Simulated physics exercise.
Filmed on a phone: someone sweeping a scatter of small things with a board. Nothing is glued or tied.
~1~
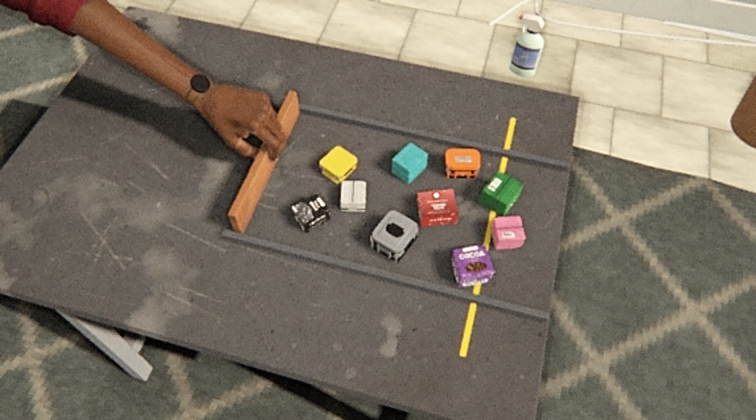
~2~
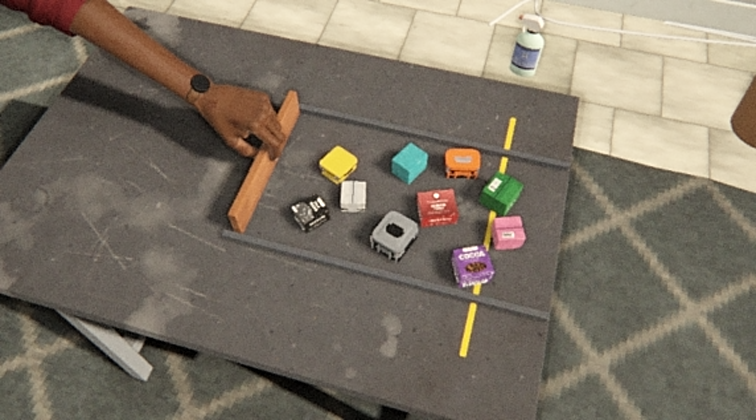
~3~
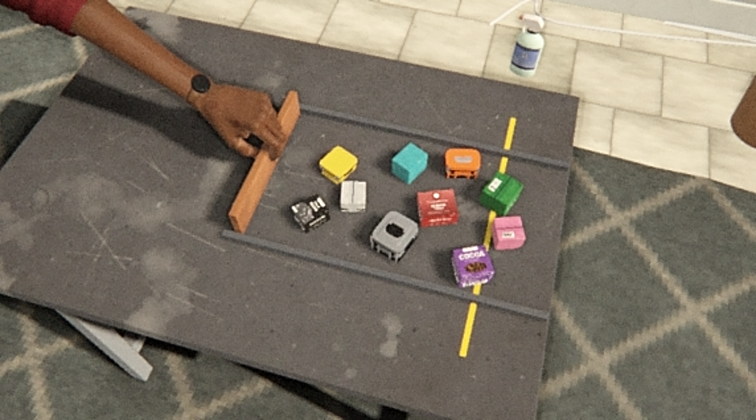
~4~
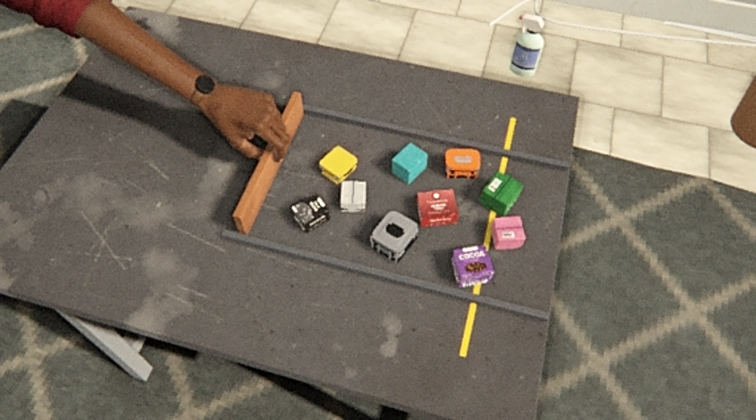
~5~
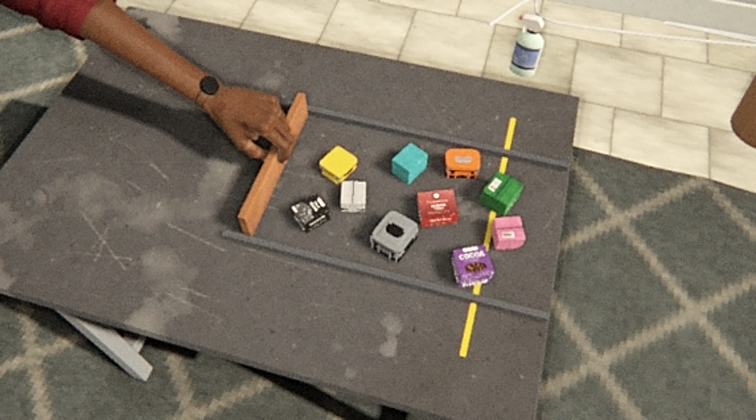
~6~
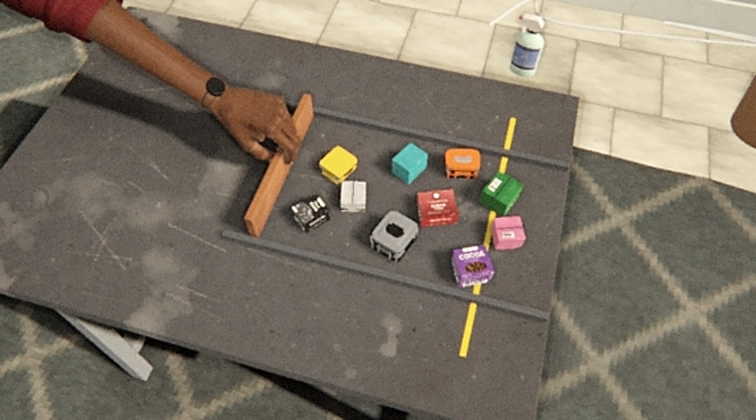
On a dark, scuffed tabletop above a patterned rug and pale tiles, seen from a high angle, small boxes lie scattered between two grey rails. Yellow, black and white ones sit nearest an orange-brown board at left; turquoise, grey, red and orange lie further right, with green, pink and purple by a yellow line. A hand slides the board slightly rightward, while the boxes and camera stay still.
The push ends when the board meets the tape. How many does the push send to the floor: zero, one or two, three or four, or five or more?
The number that fall off is one or two.
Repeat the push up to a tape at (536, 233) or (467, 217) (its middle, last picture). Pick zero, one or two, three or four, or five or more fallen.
The falls would be more than four; no fall at all.
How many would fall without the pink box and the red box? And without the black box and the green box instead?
1 in the first case, 1 in the second.
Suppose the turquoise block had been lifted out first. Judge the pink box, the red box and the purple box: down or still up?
The pink box tumbles off, the red box does not fall, the purple box is lost.
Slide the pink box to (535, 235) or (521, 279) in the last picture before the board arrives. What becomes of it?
In that order, it is lost; drops off.
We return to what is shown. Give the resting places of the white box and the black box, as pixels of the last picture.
Near (502, 231) and (498, 258).
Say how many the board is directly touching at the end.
It touches 3.
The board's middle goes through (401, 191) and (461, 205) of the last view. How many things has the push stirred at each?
At the one place 7, at the other 10.
Soon after, none off yet; pink box at rest near (507, 233); green box at rest near (501, 194); purple box at rest near (472, 266).
At rest, the number that fall off is one or two; fallen, purple box and pink box.
